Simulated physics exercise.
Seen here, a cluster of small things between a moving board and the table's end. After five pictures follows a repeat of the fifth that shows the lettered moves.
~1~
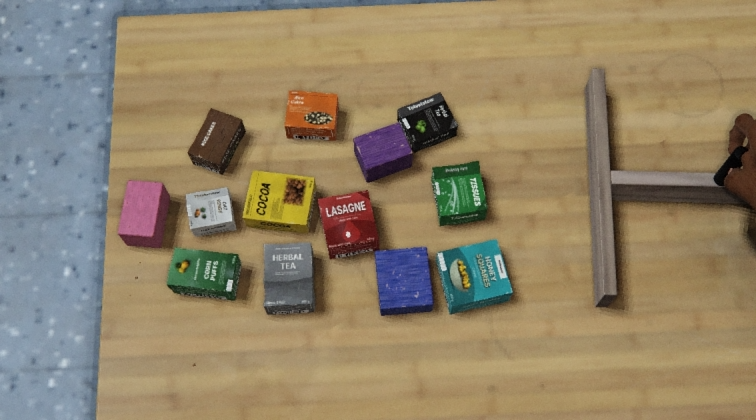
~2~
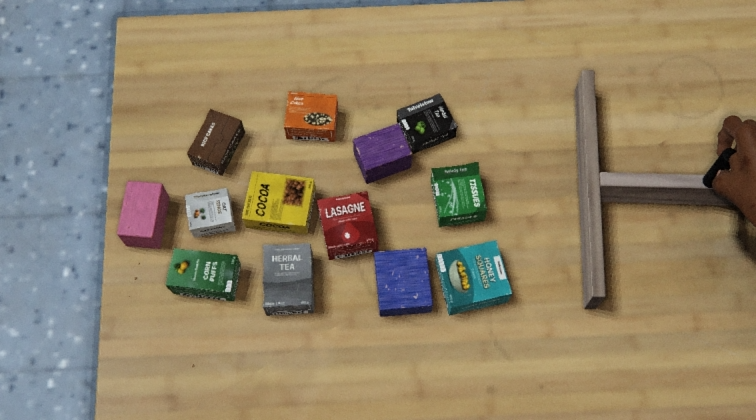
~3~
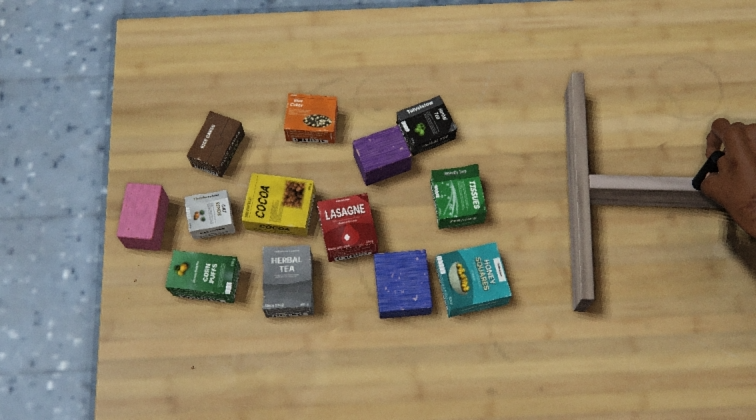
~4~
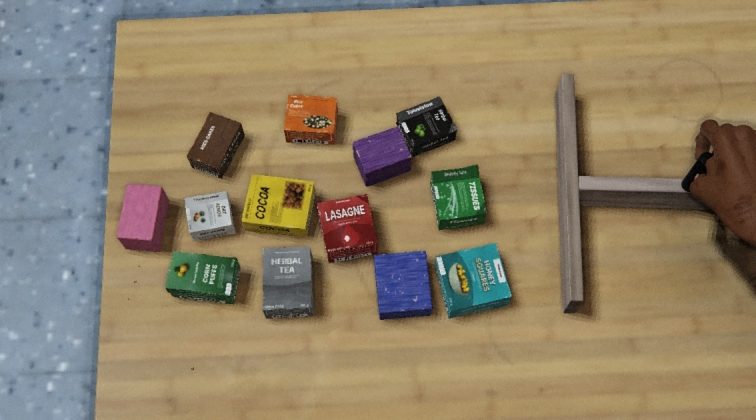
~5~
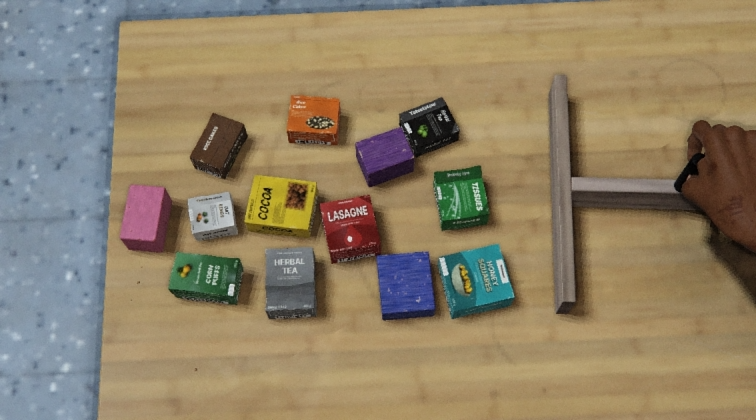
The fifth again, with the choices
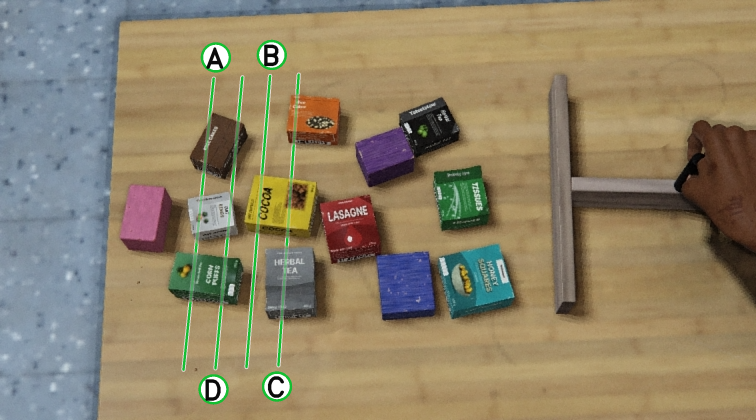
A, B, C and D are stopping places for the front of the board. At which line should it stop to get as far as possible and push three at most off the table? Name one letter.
No farther than B.
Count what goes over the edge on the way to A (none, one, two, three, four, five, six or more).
Six or more.
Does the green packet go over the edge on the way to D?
Yes.
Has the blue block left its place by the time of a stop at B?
Yes.
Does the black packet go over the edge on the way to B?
By then, no.
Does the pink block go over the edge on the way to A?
Yes.
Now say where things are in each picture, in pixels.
In the first picture, turquoise packet (473, 277); grey packet (290, 278); red packet (349, 225).
In the second picture, board (594, 178); black packet (427, 124).
In the third picture, board (583, 181); green box (458, 197).
In the fourth picture, board (572, 182); green packet (204, 278).
In the fifth picture, board (565, 183); yellow packet (283, 207); purple block (385, 157); blue block (406, 286).
On the marked copy, A at (199, 216); B at (259, 213); C at (289, 212); D at (230, 214).
Following B. Soon after the start, board (454, 188); black packet (416, 126); blue block (354, 291).
Later, board (342, 193); pink block (132, 223); green packet (135, 282).
In the end, board (260, 197); green packet over the edge; pink block over the edge; two fallen.
As for the rest, A drops seven; C is within the limit but short; D drops five.
